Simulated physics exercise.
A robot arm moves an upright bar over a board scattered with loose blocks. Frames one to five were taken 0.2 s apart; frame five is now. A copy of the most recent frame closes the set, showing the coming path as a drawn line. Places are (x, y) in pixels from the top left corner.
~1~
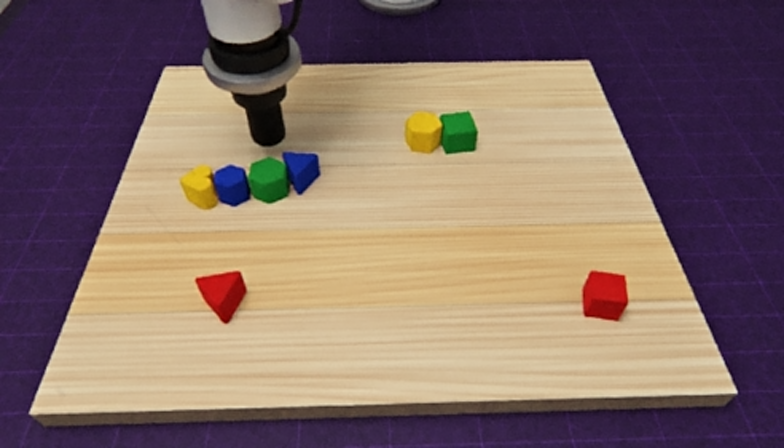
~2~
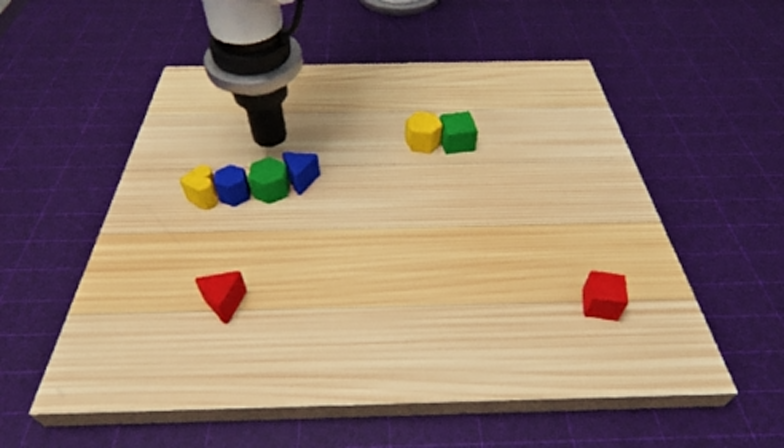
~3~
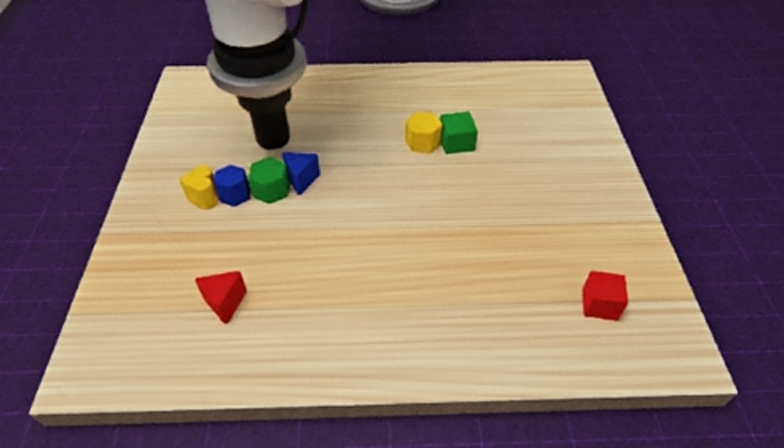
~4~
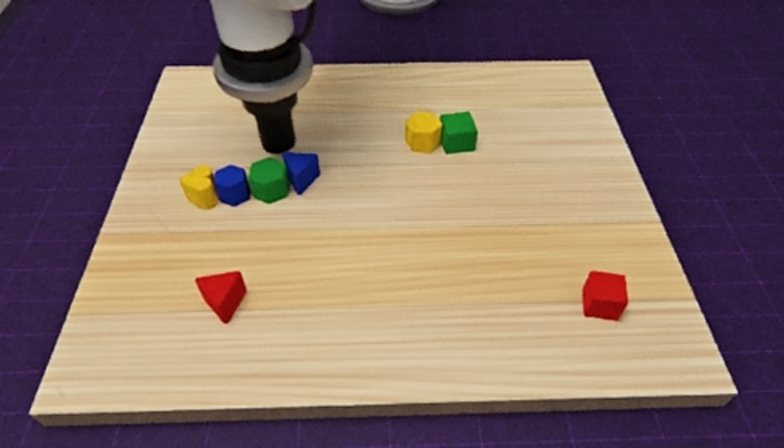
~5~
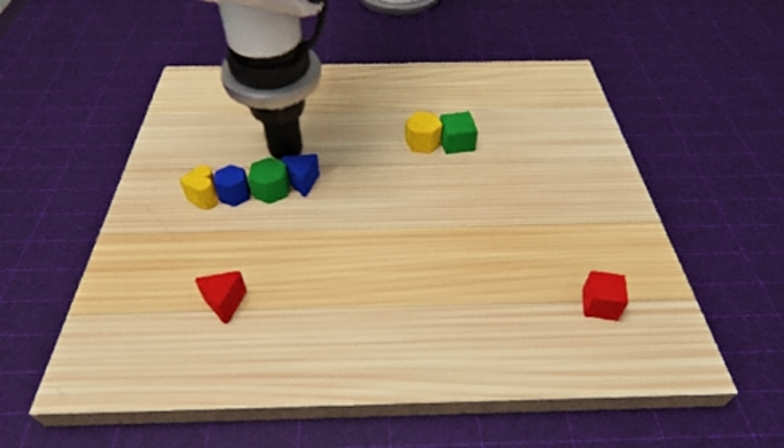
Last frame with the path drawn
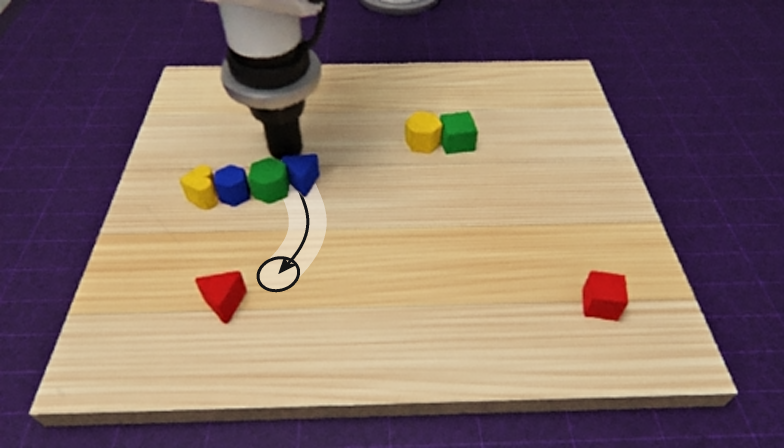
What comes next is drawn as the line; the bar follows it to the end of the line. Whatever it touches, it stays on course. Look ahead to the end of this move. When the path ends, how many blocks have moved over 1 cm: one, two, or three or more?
Expect two.
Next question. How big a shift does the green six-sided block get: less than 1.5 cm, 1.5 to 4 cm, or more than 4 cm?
It slides somewhere between 1.5 and 4 cm.
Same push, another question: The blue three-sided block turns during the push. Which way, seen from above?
It twists against the clock when seen from above.
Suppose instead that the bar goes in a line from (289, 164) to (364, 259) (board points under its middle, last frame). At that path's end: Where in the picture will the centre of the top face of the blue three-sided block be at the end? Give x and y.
So, by the moment the path ends, you'll find the top centre of the blue three-sided block at (390, 256).
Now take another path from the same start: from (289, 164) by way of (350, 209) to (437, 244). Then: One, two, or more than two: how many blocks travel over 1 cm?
Counting only shifts above 1 cm, I get one block.
The drawn path runs from (289, 164) by way of (302, 196) and (306, 234) to (278, 274).
On the path given first. One third of the way, bar at (300, 184); green six-sided block at (261, 190), turned 70° clockwise; blue three-sided block at (325, 189), turned 65° anticlockwise.
Two thirds of the way, bar at (303, 222); green six-sided block at (261, 190), turned 70° clockwise; blue three-sided block at (336, 202), turned 85° anticlockwise.
At the end, bar at (275, 261); red three-sided block not moved; green six-sided block at (261, 190), turned 70° clockwise; blue three-sided block at (336, 202), turned 85° anticlockwise.
